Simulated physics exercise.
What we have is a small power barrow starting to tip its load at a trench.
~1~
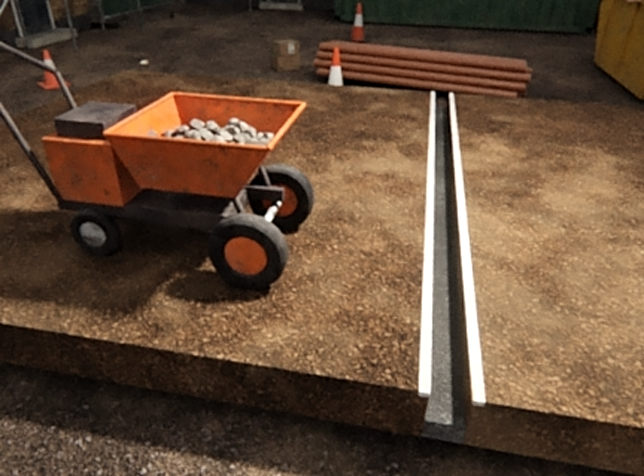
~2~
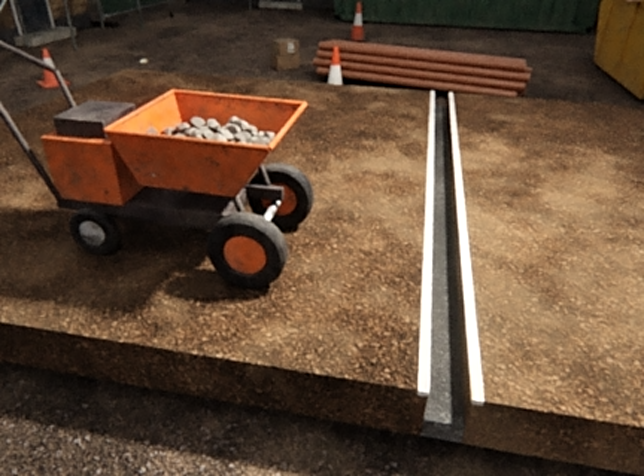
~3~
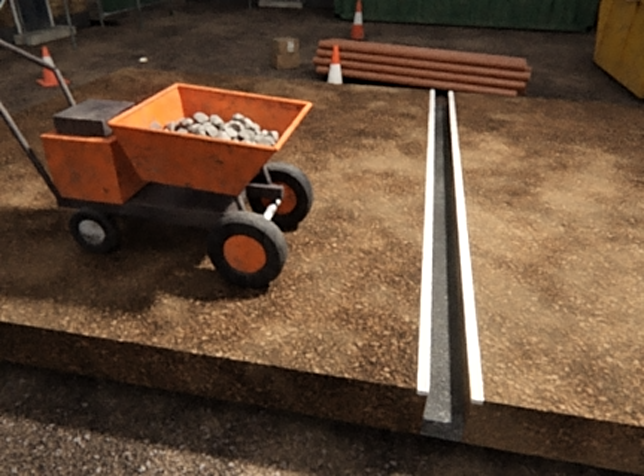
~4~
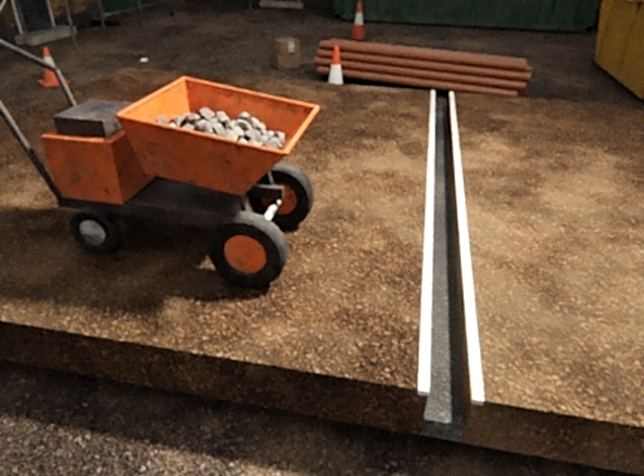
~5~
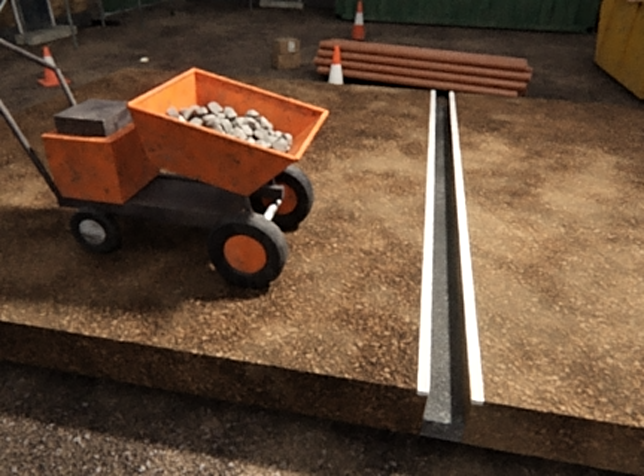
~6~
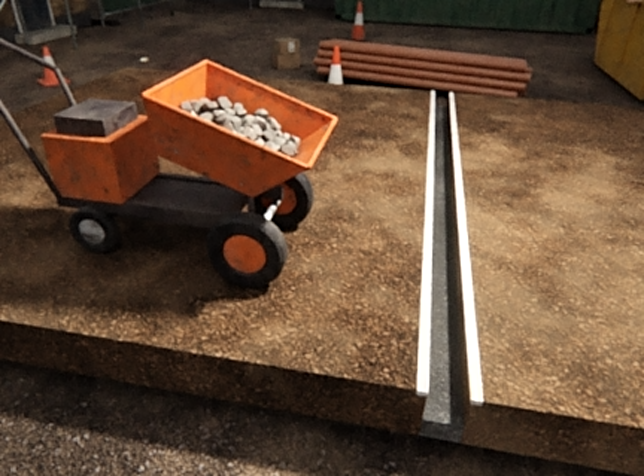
An orange power barrow loaded with broken stones stood on brown gravelly ground left of a narrow, white-edged trench, and its skip slowly tilted forward to the right while its wheels stayed still.
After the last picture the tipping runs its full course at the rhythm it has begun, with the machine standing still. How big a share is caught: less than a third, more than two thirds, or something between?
The trench takes under a third.
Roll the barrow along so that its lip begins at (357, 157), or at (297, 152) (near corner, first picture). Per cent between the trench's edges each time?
First some 60, then 50 per cent.
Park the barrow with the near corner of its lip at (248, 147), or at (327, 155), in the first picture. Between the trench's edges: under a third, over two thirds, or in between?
At the first place below one third, at the second more than two thirds.
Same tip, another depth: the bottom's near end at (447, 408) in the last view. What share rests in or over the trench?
Near 20 %.
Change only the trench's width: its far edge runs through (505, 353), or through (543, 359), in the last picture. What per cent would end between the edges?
In turn 20 and 20 in a hundred.
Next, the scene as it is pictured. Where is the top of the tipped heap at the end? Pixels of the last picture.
Around (392, 246).
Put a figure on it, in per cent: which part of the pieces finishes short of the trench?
Near 70 %.
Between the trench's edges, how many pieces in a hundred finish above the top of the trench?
Roughly 0 in a hundred.
Soon, skip tipped steeply; all in the skip.
A while on, skip tipped right over; nearly all in the skip; a small part short of the trench; a stray few falling.
Towards the end, skip tipped right over; about a quarter in the skip; about two thirds short of the trench; about a quarter in or heaped over the trench; a stray few beyond it.
Finally, skip tipped right over; a small part in the skip; most short of the trench; about a quarter in or heaped over the trench; a stray few beyond it.
